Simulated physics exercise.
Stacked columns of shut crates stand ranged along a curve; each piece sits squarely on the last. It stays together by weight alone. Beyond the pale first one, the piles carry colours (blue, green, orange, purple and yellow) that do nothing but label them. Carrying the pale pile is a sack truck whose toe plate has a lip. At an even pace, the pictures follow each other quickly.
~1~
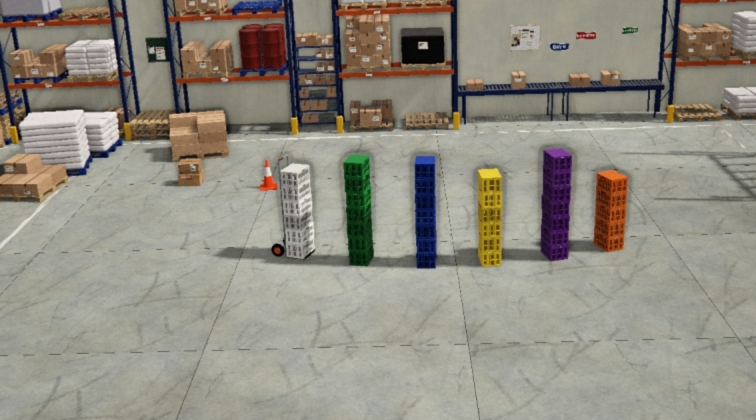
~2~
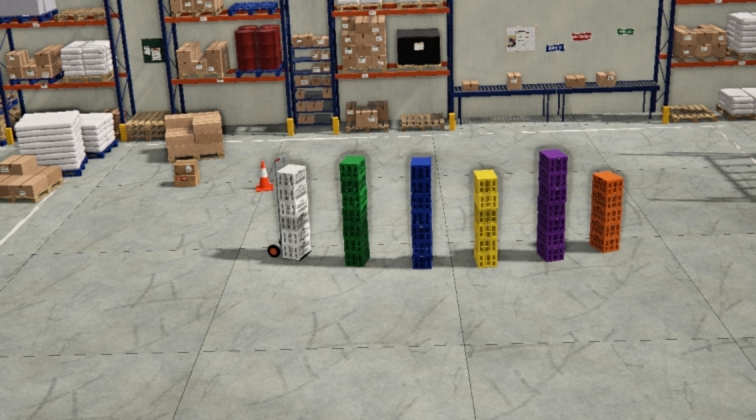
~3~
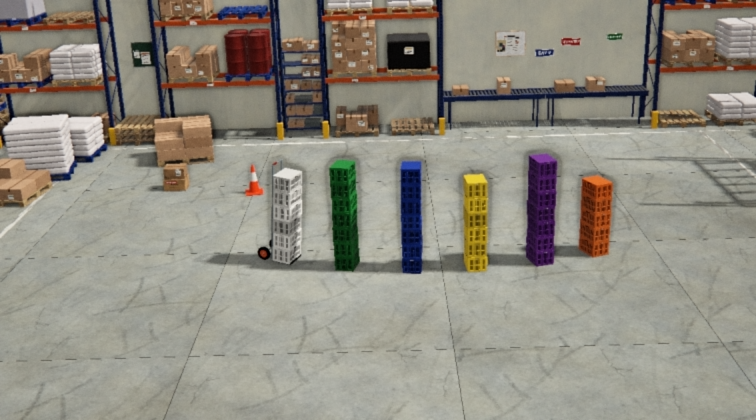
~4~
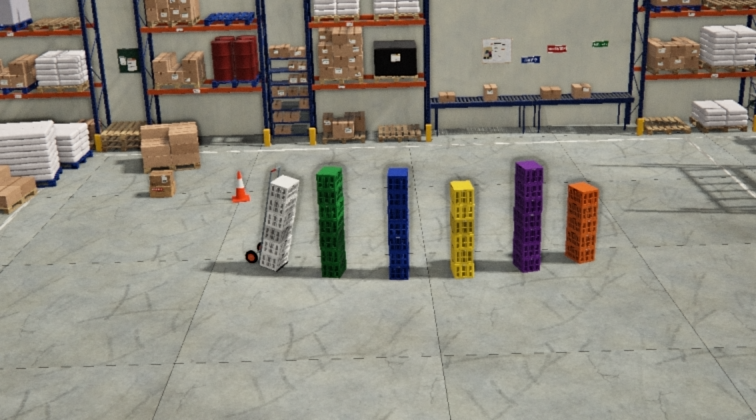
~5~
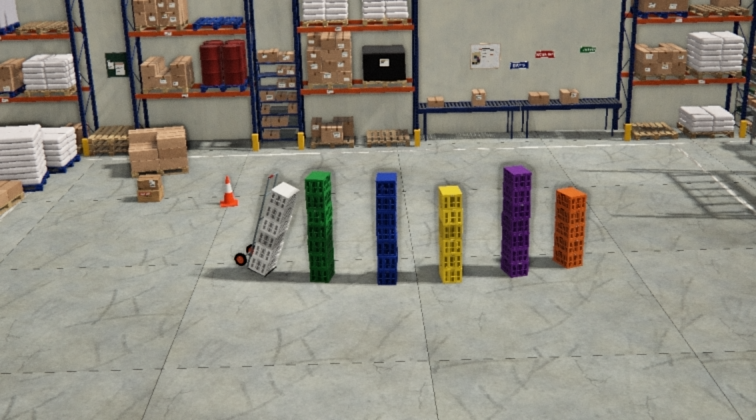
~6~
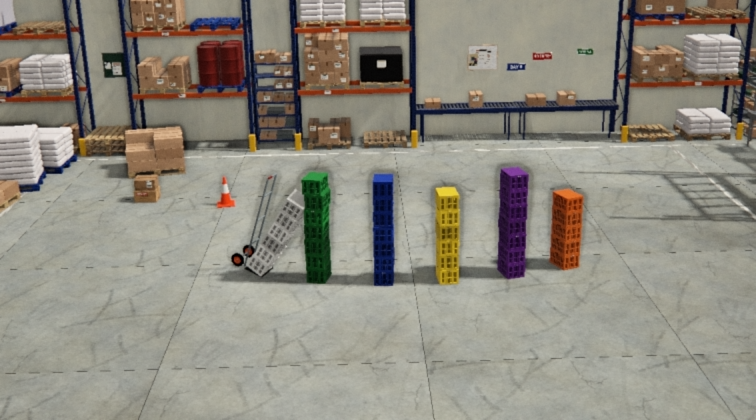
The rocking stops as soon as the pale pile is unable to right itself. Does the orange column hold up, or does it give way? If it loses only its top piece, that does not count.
It gives way.
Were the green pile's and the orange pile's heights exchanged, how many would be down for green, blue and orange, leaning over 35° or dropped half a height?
Green 4, blue 6, orange 6.
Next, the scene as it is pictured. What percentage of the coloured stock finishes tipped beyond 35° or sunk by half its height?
Something close to 85 out of every hundred.
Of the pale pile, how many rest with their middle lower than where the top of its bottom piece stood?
6 of them.
Soon after the last picture, 6 of the pale pile down; none of the 5 orange crates down (6 of 32 in all colours); top orange crate unmoved; top green crate leaning a little, some two heights lower.
A little later, 6 of the pale pile down; none of the 5 orange crates down (21 of 32 in all colours); top orange crate shifted a little; top green crate upside down.
At rest, 6 of the pale pile down; 4 of the 5 orange crates down (27 of 32 in all colours); top orange crate some four heights lower; top blue crate upside down. As the last picture would show them, middles, top orange crate near (715, 234), top blue crate near (552, 287).
